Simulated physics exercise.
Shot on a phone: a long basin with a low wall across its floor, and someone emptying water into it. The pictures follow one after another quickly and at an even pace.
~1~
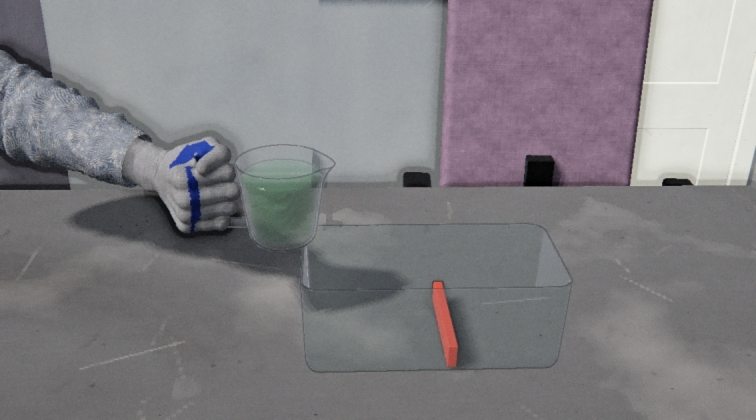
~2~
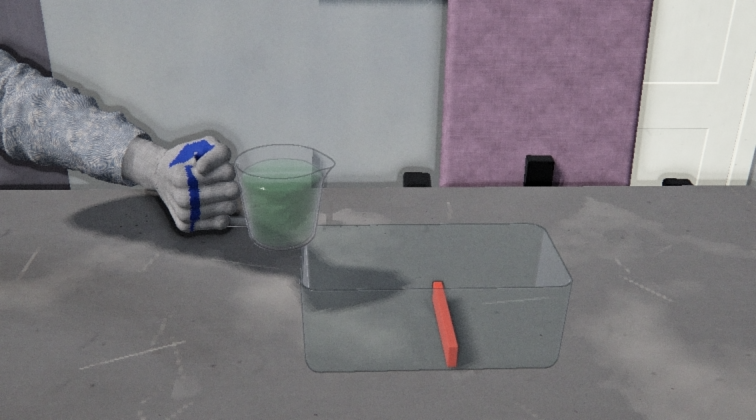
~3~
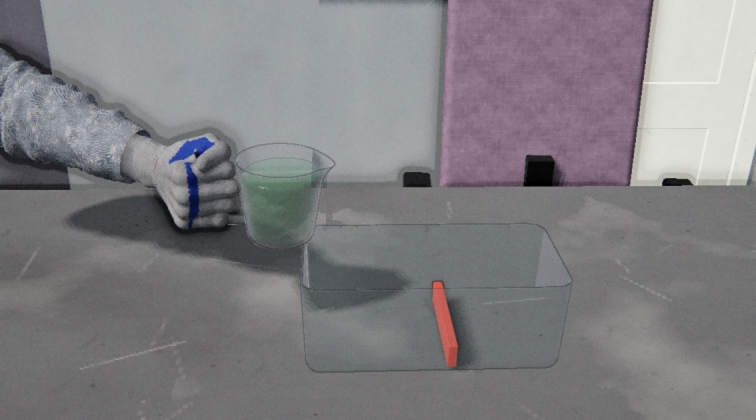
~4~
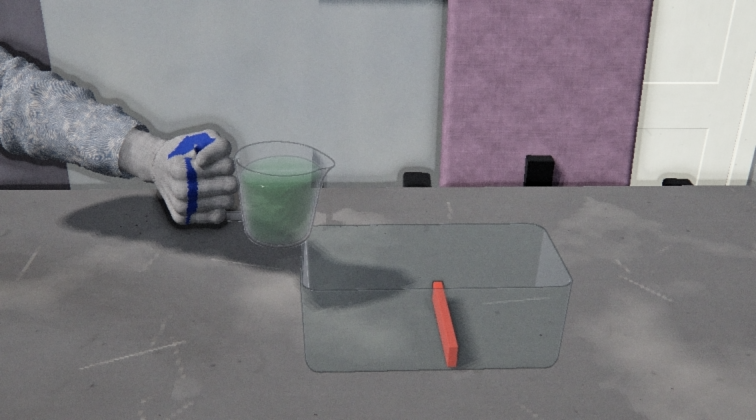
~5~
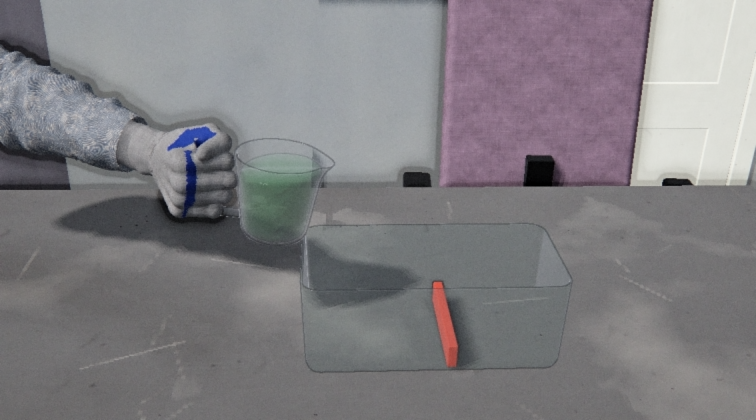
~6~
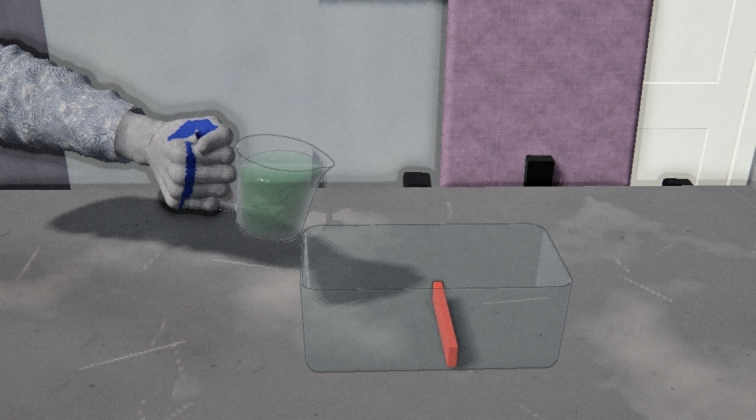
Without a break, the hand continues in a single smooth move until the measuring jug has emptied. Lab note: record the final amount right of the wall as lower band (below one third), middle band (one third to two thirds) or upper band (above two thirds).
I reckon what ends right of the wall does not reach a third.
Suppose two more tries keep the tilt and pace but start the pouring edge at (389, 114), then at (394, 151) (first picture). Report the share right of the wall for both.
Roughly 85 % the first time and roughly 85 % the second.
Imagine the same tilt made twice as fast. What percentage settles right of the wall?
Around 10 percent.
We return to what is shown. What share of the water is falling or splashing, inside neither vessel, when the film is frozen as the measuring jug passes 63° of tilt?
Estimate: 20 per cent, roughly.
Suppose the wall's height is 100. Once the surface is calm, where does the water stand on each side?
I get 50 % for the left and 10 % for the right.
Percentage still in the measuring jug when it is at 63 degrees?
Remaining fraction: Approx. 75 %.
A moment on, the tilt is 63° and 74 per cent is still to pour, 7 is left of the wall and 0 right of it.
Next, the tilt is 99° and 14 per cent is still to pour, 57 is left of the wall and 4 right of it.
Then the tilt is 110° and 0 per cent is still to pour, 86 is left of the wall and 10 right of it.
Later the tilt is 110° and 0 per cent is still to pour, 86 is left of the wall and 11 right of it.
At rest 86 per cent lies left of the wall, 11 right of it and 3 outside.
